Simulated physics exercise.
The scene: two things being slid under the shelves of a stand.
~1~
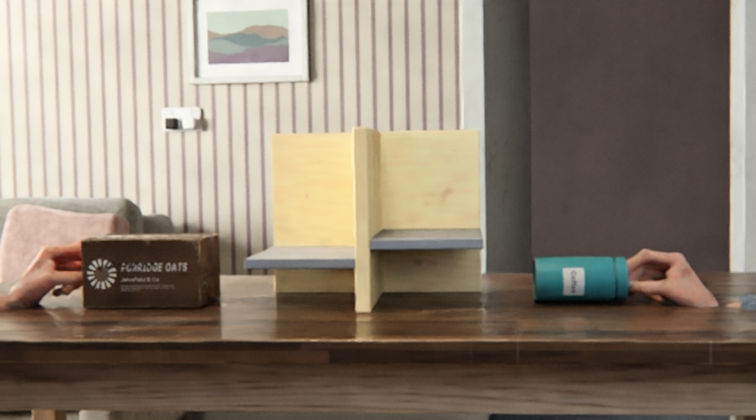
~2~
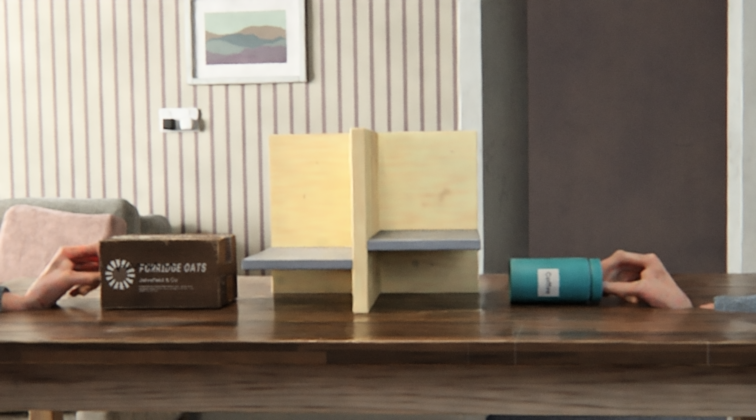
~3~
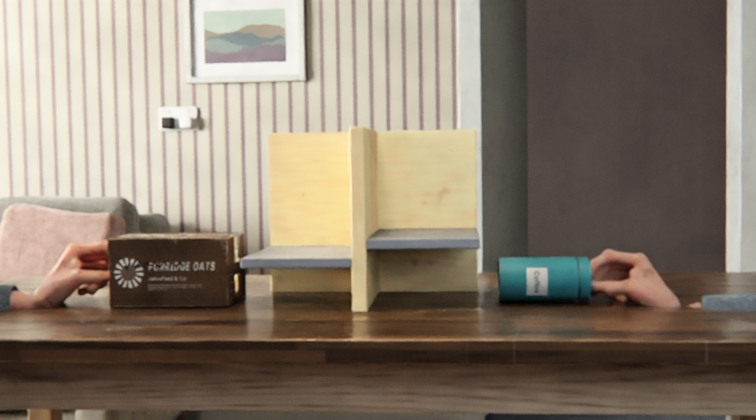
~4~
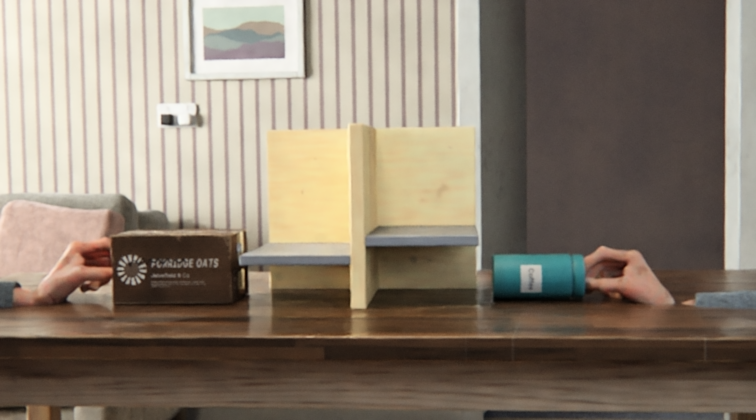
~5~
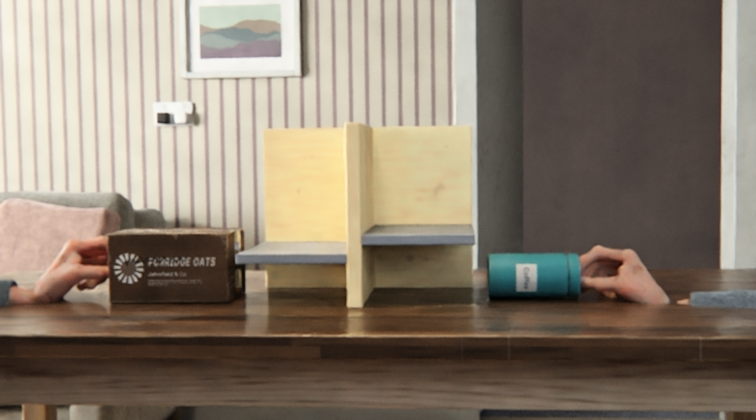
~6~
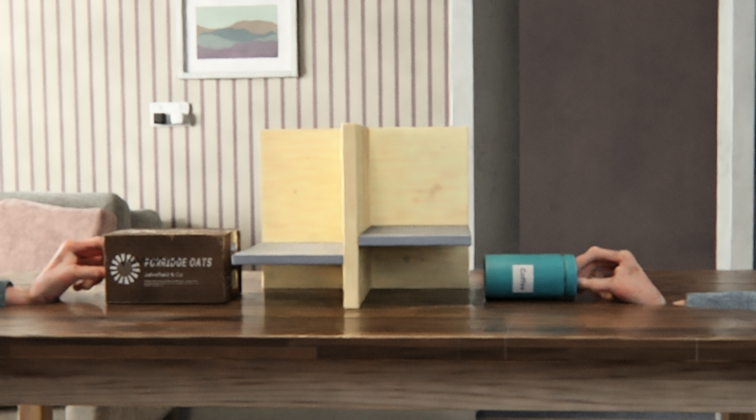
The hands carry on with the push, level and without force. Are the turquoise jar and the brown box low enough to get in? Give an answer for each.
Well, the turquoise jar fits under fine, and as for the brown box, it does not fit.
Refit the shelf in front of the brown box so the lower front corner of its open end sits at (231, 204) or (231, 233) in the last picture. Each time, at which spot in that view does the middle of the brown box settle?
Near (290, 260) and (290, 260).
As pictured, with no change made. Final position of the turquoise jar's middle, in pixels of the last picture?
Roughly (419, 277).
Then, 0.32 s on from there, turquoise jar sliding up to the opening near (504, 277); brown box stopped at the opening near (189, 265).
Then, 0.64 s on from there, turquoise jar part of the way in near (456, 277); brown box stopped at the opening near (189, 265).
In the end, the turquoise jar goes under, near (419, 277); the brown box stops at the shelf, near (189, 265).
